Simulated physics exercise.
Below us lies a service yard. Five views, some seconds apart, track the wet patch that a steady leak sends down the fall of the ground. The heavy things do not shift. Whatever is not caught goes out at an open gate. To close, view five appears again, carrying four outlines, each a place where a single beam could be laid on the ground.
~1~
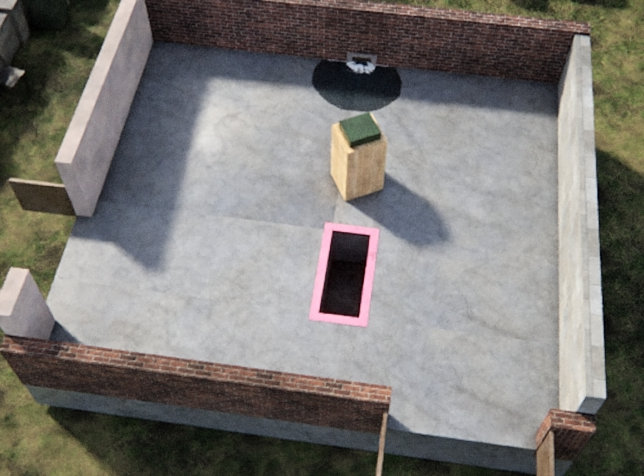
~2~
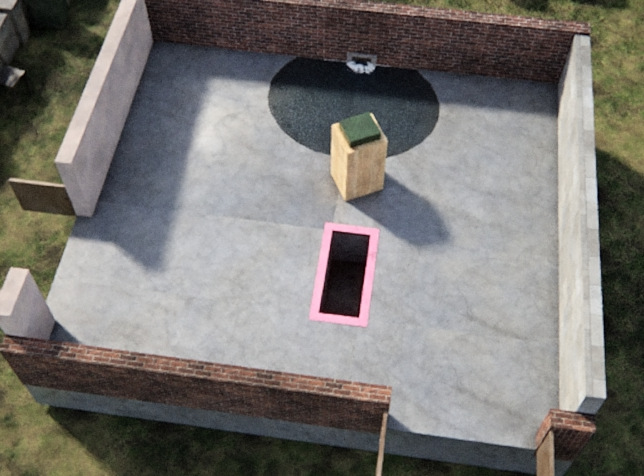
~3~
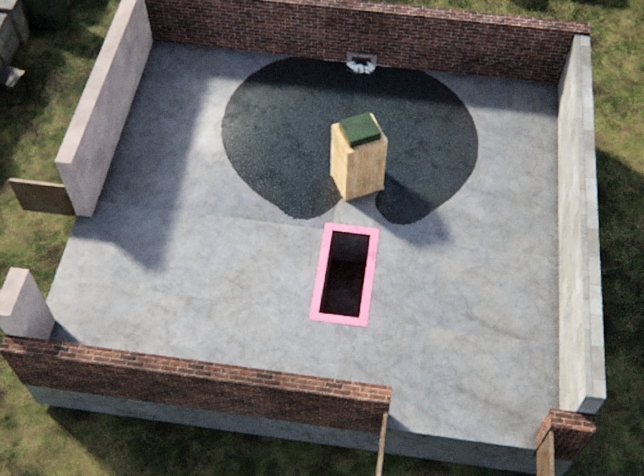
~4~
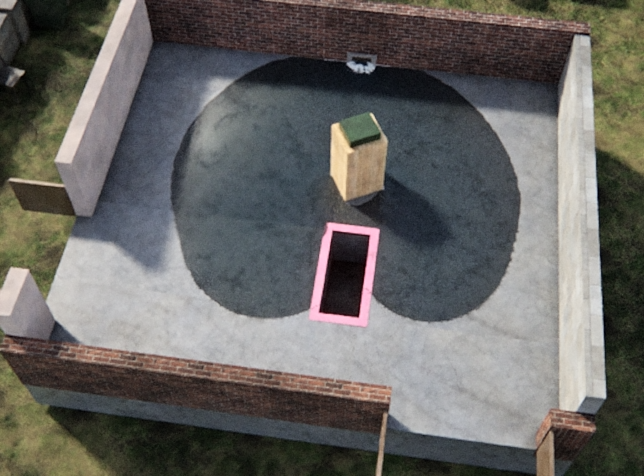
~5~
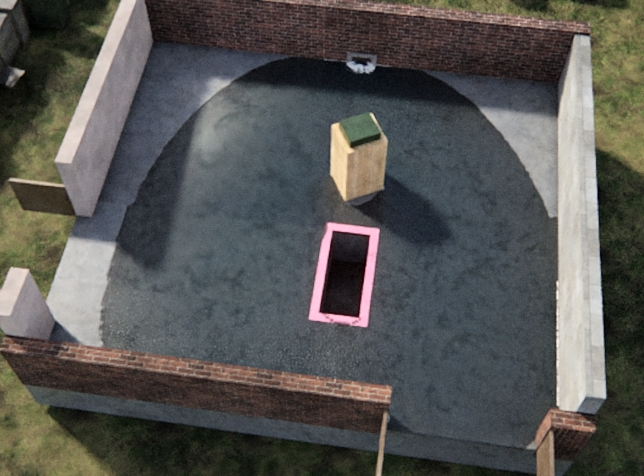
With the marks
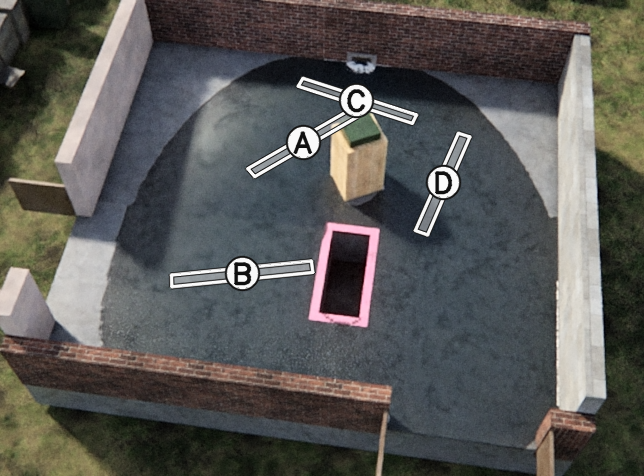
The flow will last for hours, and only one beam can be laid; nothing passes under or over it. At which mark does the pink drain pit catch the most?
Use place D.
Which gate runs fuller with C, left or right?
The right gate.
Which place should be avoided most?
C.
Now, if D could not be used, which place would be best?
The answer is B.
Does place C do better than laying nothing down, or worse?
Place C is worse.
In white, A from (251, 172) to (354, 113); B from (171, 280) to (312, 266); C from (300, 82) to (414, 119); D from (421, 232) to (464, 135).
Choosing A, about 10 % of the stream goes into the pink drain pit, about 90 % out by the gates.
Choosing B, about 23 % of the stream goes into the pink drain pit, about 76 % out by the gates.
Choosing C, about 3 % of the stream goes into the pink drain pit, about 96 % out by the gates.
Choosing D, about 34 % of the stream goes into the pink drain pit, about 65 % out by the gates.
